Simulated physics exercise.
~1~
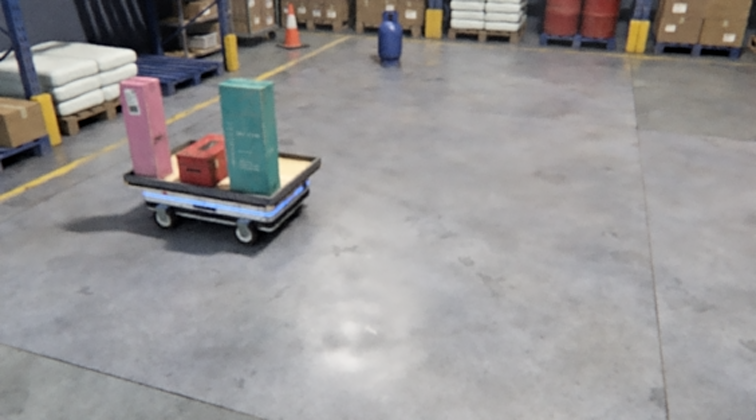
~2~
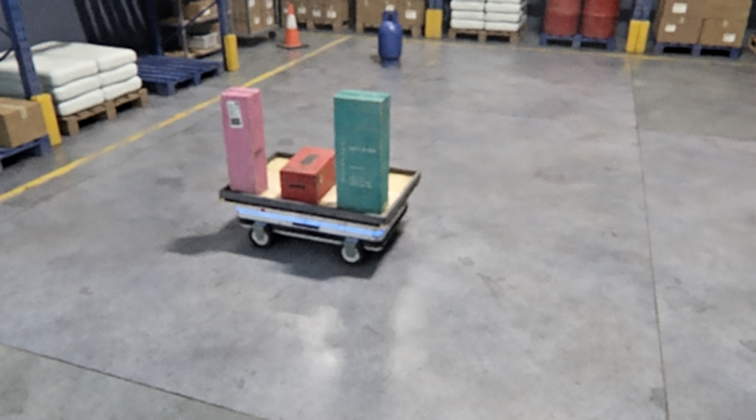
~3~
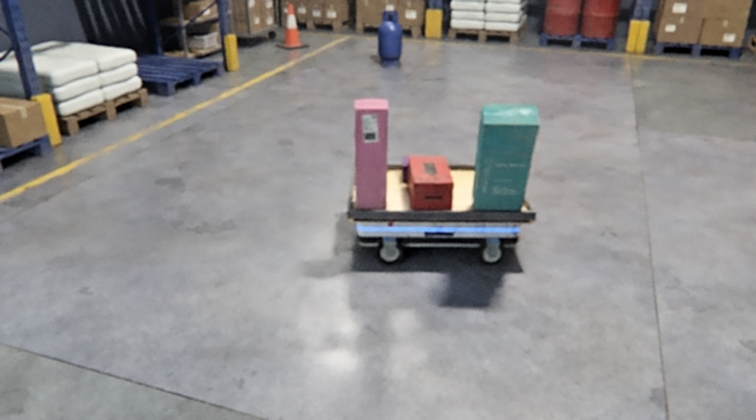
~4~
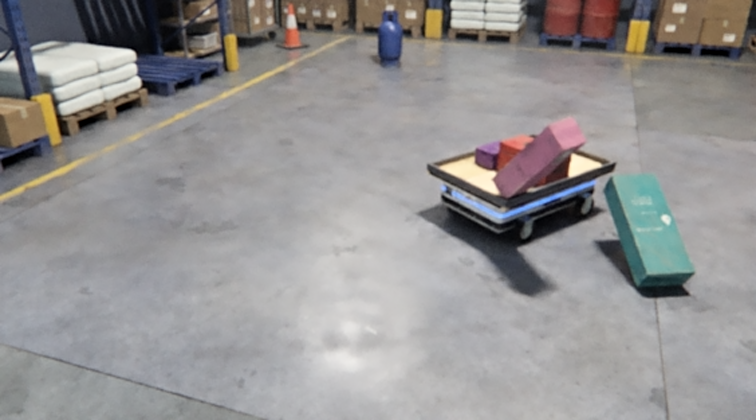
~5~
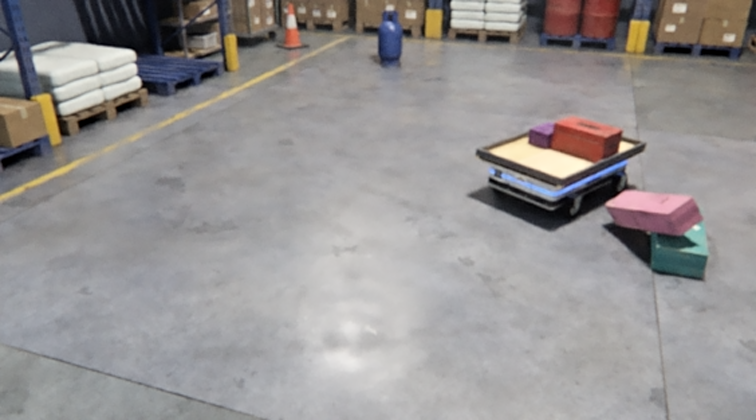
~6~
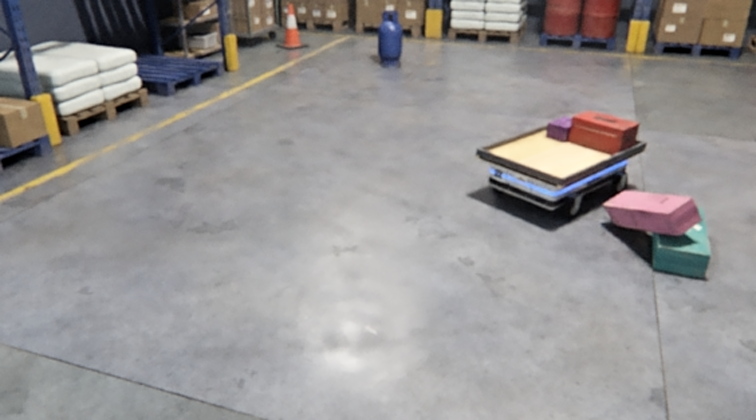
Pink and turquoise boxes tumble off a turning cart, which stops with two items aboard.
